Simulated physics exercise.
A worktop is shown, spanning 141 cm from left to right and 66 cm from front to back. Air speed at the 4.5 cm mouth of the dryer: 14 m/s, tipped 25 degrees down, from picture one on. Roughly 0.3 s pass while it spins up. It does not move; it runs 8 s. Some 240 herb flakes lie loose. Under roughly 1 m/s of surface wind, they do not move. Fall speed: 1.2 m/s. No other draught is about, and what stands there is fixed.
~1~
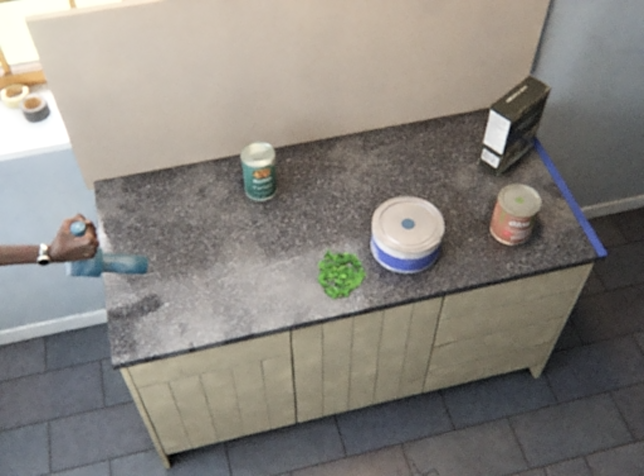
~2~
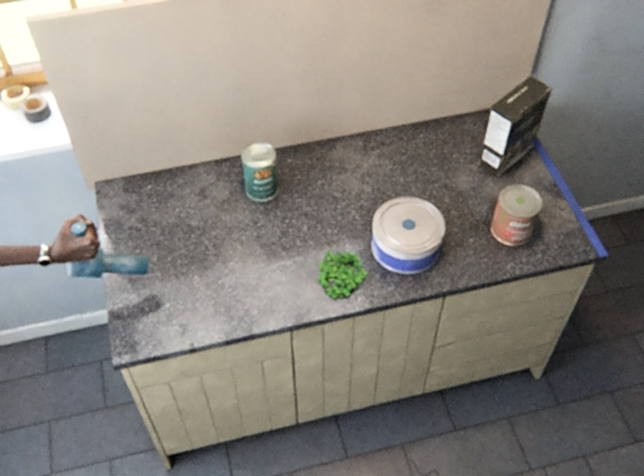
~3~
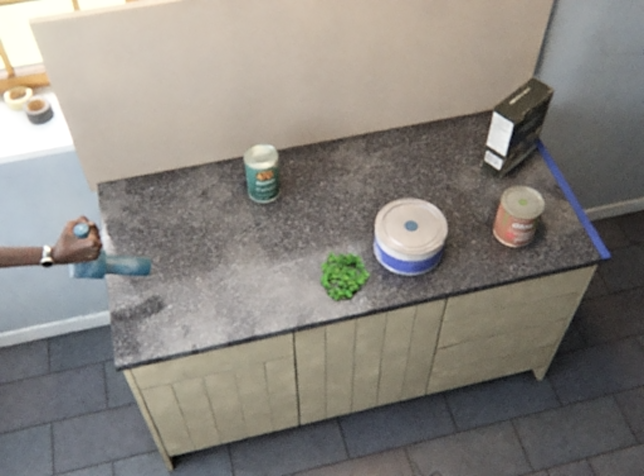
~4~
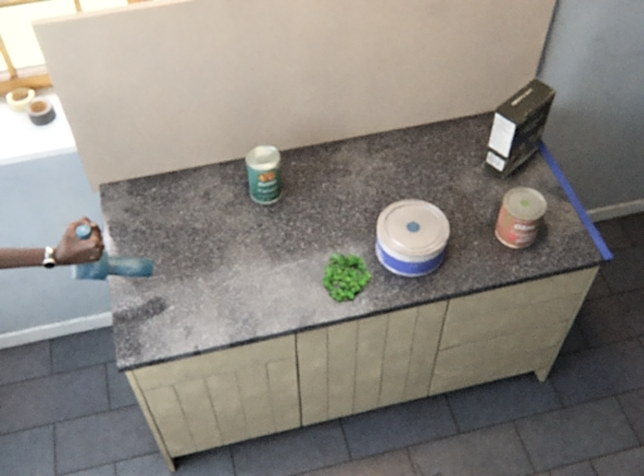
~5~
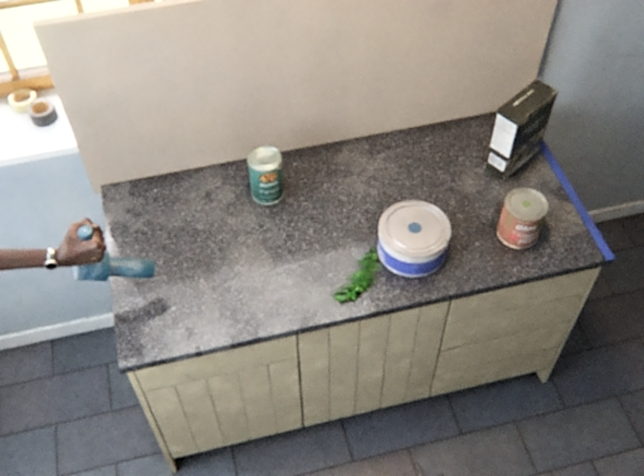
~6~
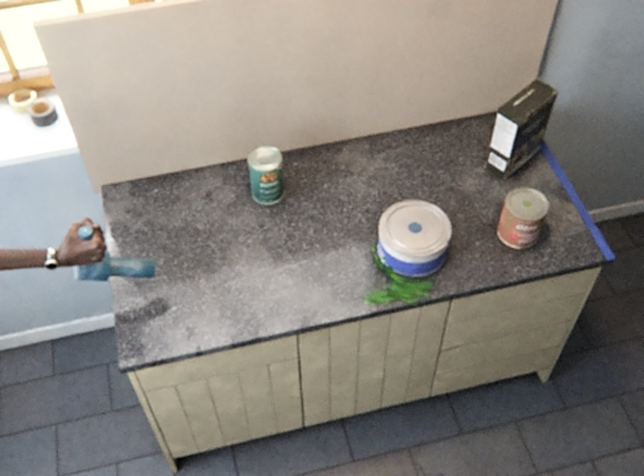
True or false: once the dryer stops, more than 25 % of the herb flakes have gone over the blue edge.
False.
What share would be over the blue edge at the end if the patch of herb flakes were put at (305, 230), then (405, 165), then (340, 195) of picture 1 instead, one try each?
Roughly 100 %, then 100 %, then 100 %.
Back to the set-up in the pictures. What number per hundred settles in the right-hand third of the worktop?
Something close to 0 % ends up there.
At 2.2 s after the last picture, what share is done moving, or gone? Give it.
Roughly 100 % of them.
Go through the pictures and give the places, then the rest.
In the first picture, the middle of the herb flakes is near (342, 275), none has stirred yet and the mouth of the dryer is at (145, 265).
In the second picture, the middle of the herb flakes is near (342, 275), none has stirred yet and the blue edge is centred on (559, 173).
In the third picture, the middle of the herb flakes is near (345, 276), none has stirred yet, the top of a large tin is at (411, 226) and the top of a tin is at (261, 156).
In the fourth picture, the middle of the herb flakes is near (347, 277) and none has stirred yet.
In the fifth picture, the middle of the herb flakes is near (362, 278), the farthest in sight from the dryer is at (372, 250) and about 50 % have left their places.
In the sixth picture, the middle of the herb flakes is near (399, 289), the farthest in sight from the dryer is at (428, 284) and all have left their places.
Then, 1.2 s after the last picture the count stands so, 2 % are over the blue edge.
Then, 2.2 s after the last picture the count stands so, 2 % are over the blue edge.
Then, 4.1 s after the last picture the count stands so, 2 % are over the blue edge.
Then, 7.7 s after the last picture, at the end, 2 % are over the blue edge.
